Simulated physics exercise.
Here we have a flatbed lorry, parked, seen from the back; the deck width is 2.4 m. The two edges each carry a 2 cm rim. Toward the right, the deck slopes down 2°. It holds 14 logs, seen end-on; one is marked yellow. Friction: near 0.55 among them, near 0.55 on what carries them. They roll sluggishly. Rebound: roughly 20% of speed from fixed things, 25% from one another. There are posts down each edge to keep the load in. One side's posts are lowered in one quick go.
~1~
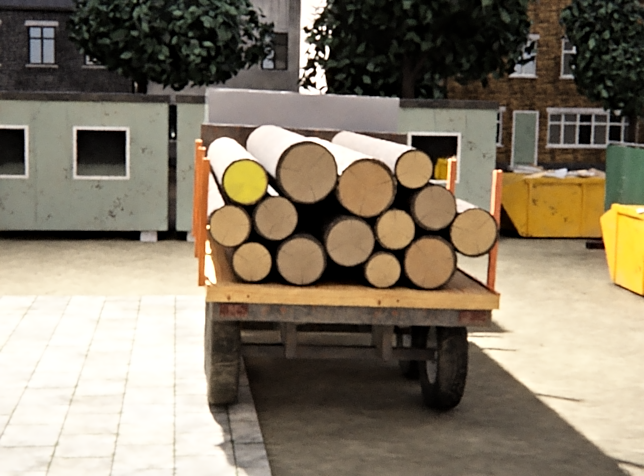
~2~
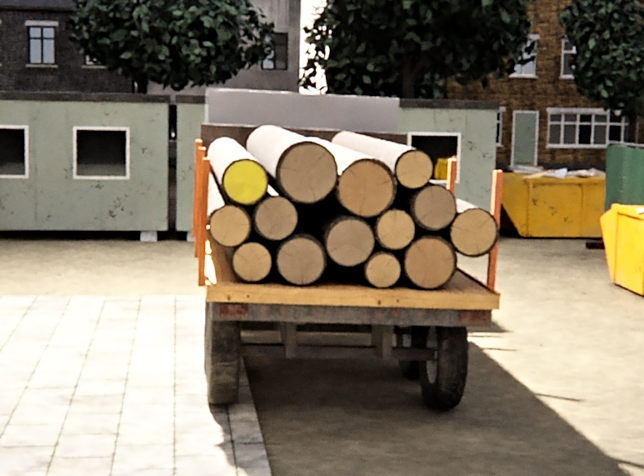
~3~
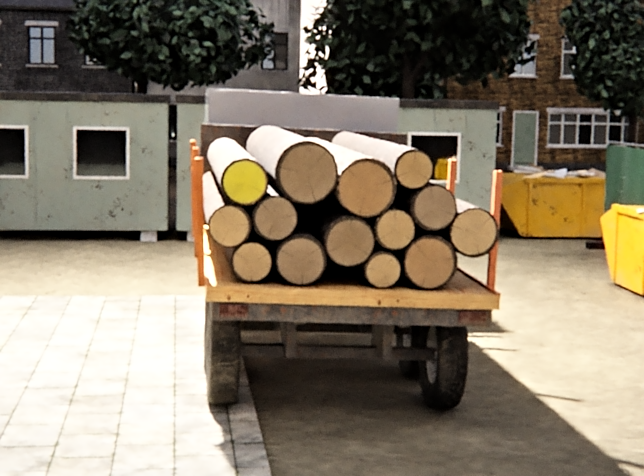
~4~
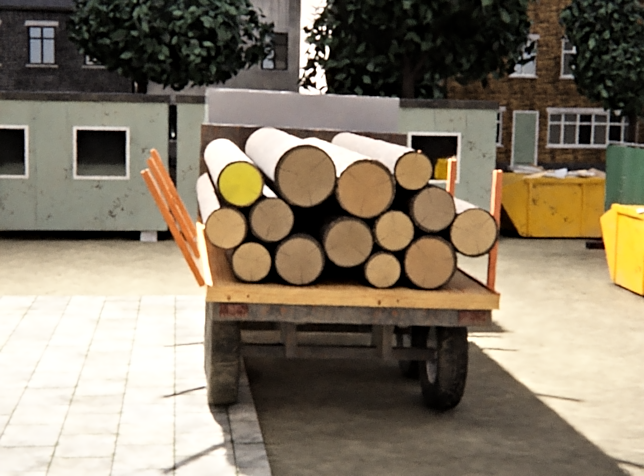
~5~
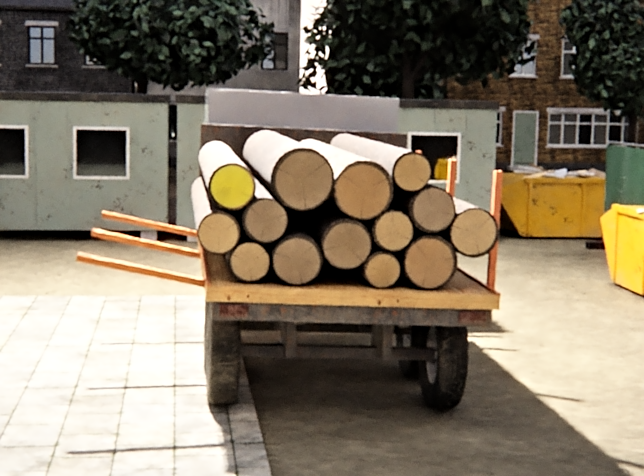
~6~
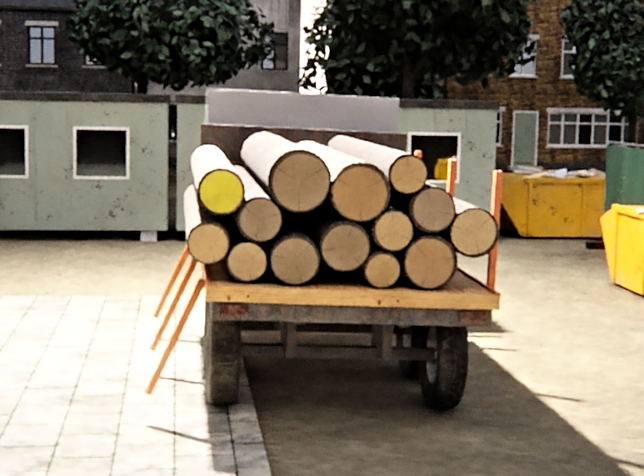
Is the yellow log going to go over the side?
Yes.
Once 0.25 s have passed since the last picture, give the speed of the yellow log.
About 2.5 m/s.
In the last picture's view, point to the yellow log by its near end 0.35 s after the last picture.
(166, 272), more or less.
Then, 0.2 s after the last picture, yellow is dropping off the left side; 2 of 14 are off.
Then, 0.4 s after the last picture, yellow is dropping off the left side; 2 of 14 are off.
Then, 0.4 s after the last picture, yellow is dropping off the left side; 2 of 14 are off.
Then, 0.6 s after the last picture, yellow is dropping off the left side; 2 of 14 are off.
At rest (2.6 s after the last picture), yellow is down on the left; 3 of 14 are off.
